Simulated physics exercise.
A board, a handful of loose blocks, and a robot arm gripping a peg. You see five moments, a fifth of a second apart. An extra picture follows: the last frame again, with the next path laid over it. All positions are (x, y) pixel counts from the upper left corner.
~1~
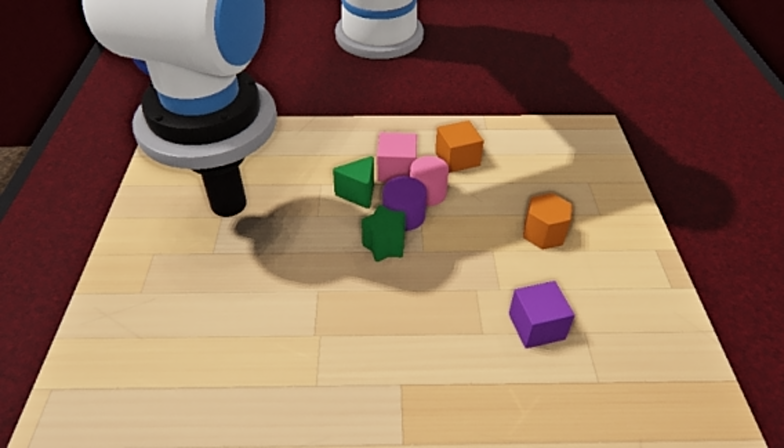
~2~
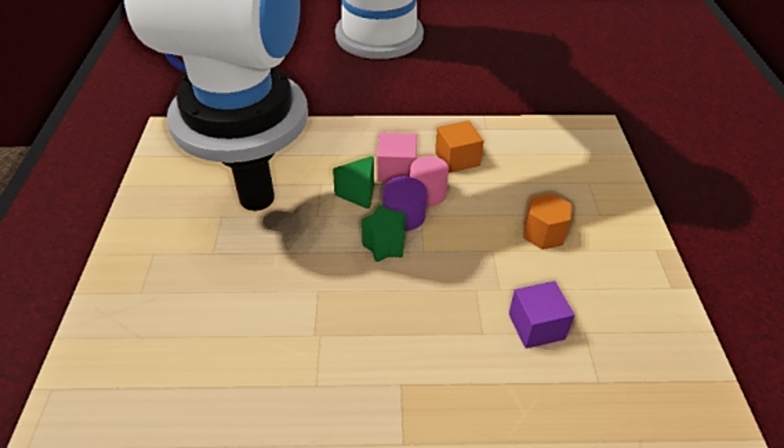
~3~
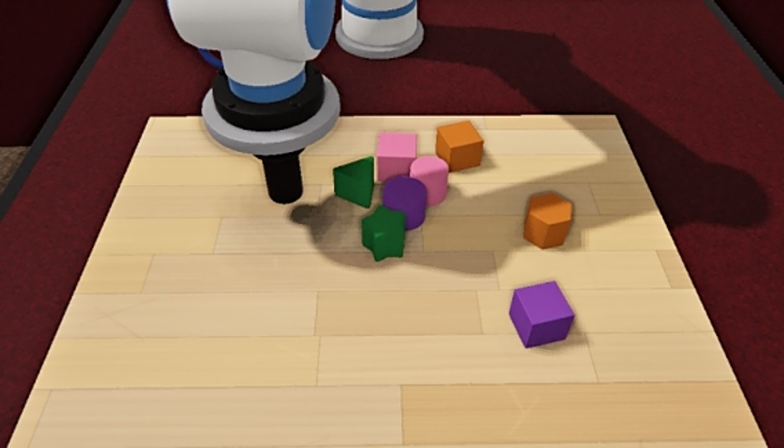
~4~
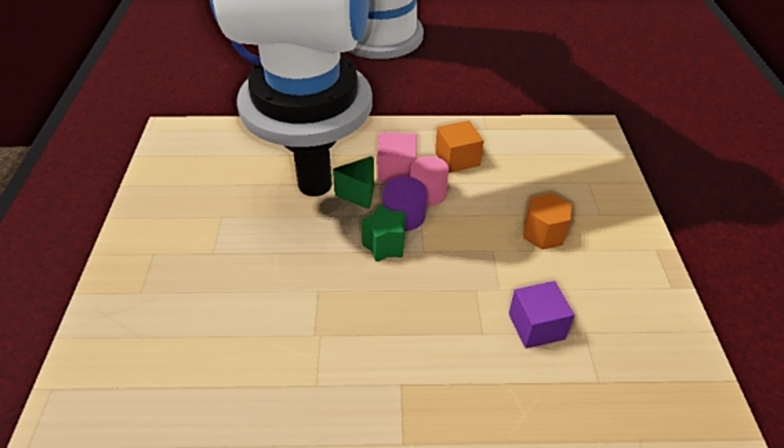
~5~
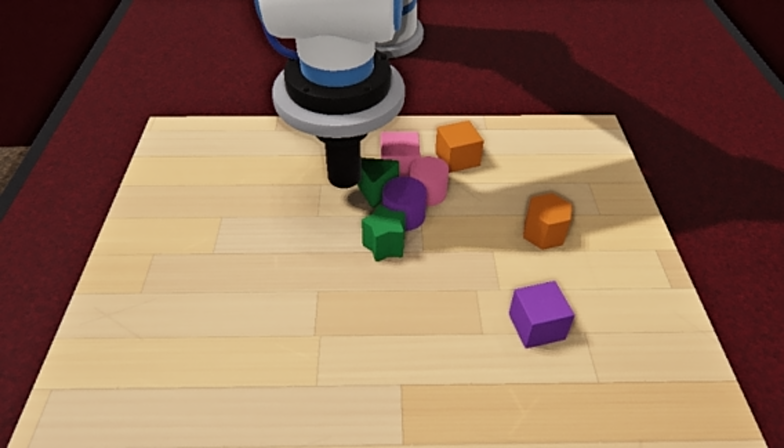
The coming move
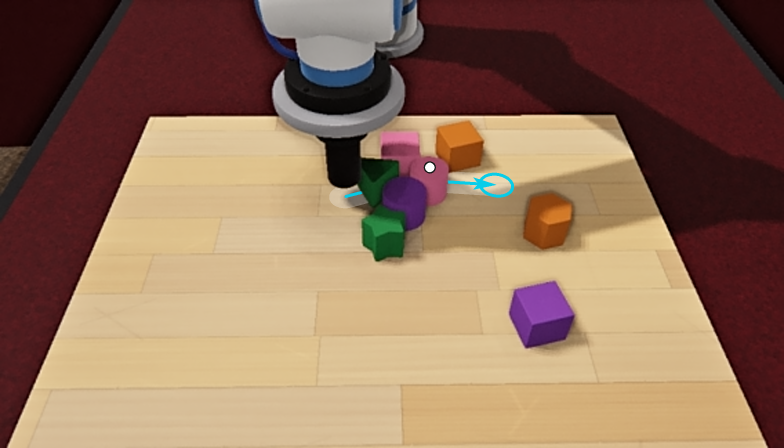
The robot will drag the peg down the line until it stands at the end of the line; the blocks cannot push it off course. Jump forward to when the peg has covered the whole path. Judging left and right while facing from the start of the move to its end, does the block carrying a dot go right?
In short: Yes.
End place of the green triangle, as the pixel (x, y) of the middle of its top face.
In the picture, it is at (526, 149).
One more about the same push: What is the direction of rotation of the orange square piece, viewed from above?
Seen from overhead, it turns anticlockwise.
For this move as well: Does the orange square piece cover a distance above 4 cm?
No
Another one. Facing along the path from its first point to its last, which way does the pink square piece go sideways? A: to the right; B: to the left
Answer: B.
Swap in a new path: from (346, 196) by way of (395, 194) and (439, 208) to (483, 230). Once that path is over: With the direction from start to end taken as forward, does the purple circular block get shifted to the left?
Final answer: No.
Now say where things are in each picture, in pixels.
In the first frame, lower end of the peg (229, 206), tops of blocks, green triangle (358, 169), pink square piece (397, 144), pink circular block (430, 167), orange square piece (460, 133).
In the second frame, peg (258, 200), blocks as before.
In the third frame, peg (286, 194), blocks as before.
In the fourth frame, peg (315, 187), blocks as before.
In the fifth frame, peg (345, 179), green triangle (376, 166), pink square piece (400, 143), pink circular block (430, 167), orange square piece (460, 133).
The drawn path runs from (346, 196) via (420, 181), ending at (496, 185); the dot is on the pink circular block.
What follows on the original path. One third of the way, peg (395, 167); green triangle (426, 153); pink square piece (409, 133); pink circular block (451, 169).
Two thirds of the way, peg (449, 164); green triangle (478, 151), turned 15° clockwise; pink square piece (411, 131); pink circular block (483, 178); orange square piece (474, 130), turned 50° anticlockwise.
At the end, peg (499, 167); green triangle (526, 149), turned 20° anticlockwise; pink square piece (411, 131); pink circular block (500, 183); orange square piece (477, 129), turned 65° anticlockwise.
